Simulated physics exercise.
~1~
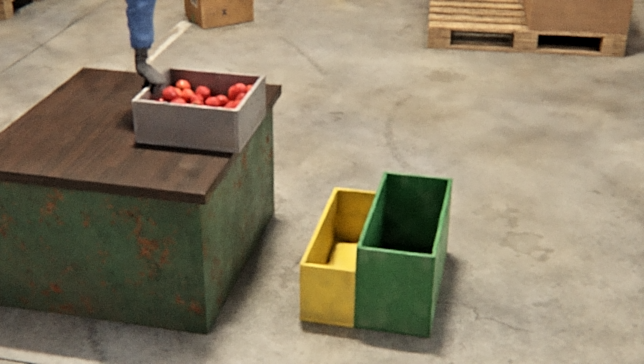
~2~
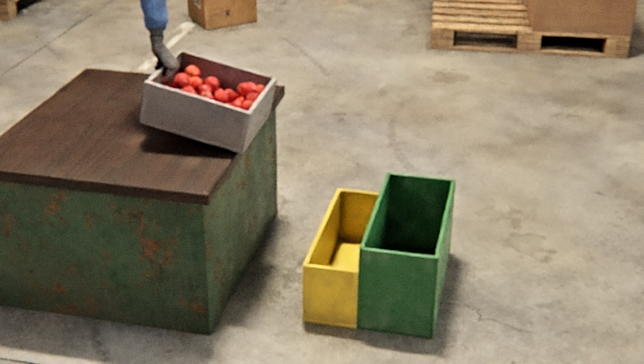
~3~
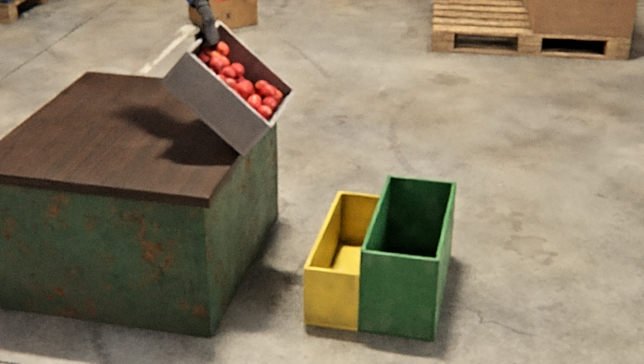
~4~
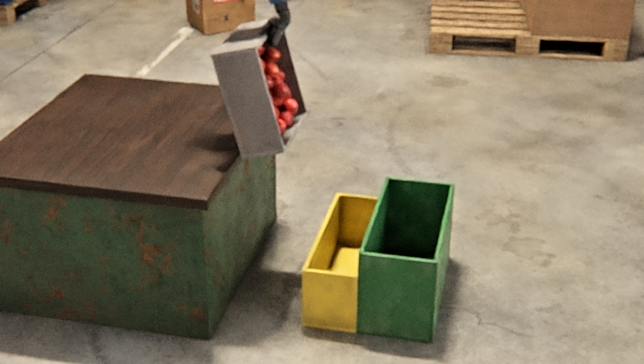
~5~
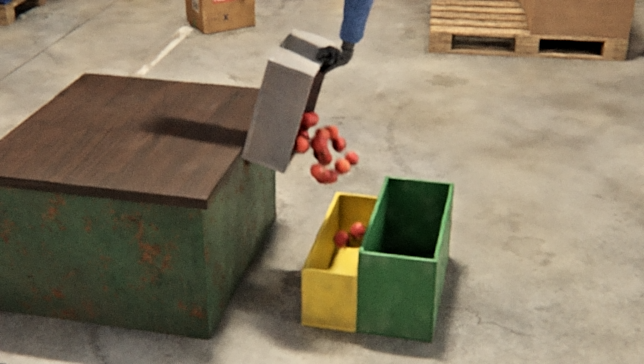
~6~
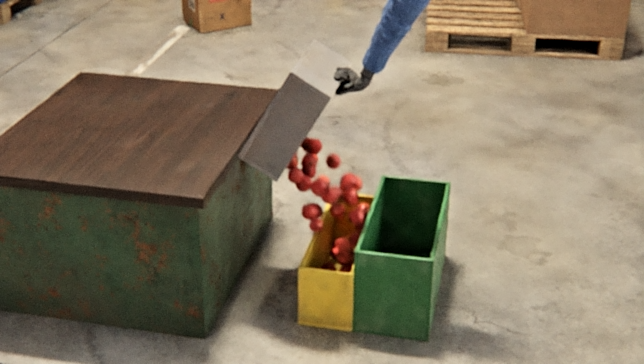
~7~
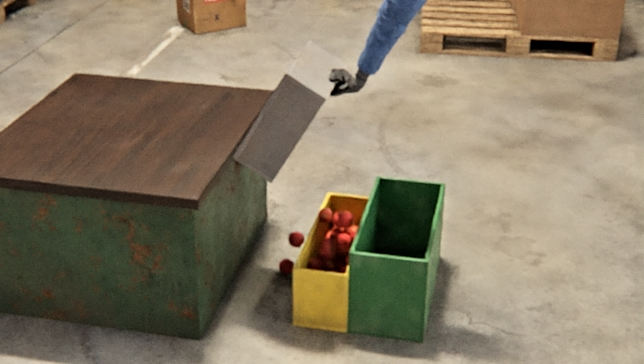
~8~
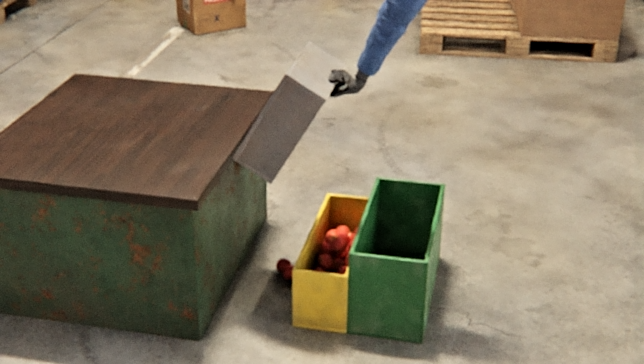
A grey crate of red tomatoes sits at the edge of a dark-topped green bench, with a gloved hand on its rim and a yellow bin and a green tub standing on the concrete floor to the right. The hand lifts the crate's far side and tips it steadily rightward. Once it leans past upright, tomatoes begin tumbling out toward the yellow bin. The crate turns further and the rest pour down in a thick stream, a few dropping short. The hand then holds the emptied crate still, with most visible tomatoes heaped in the yellow bin and strays on the floor beside it.
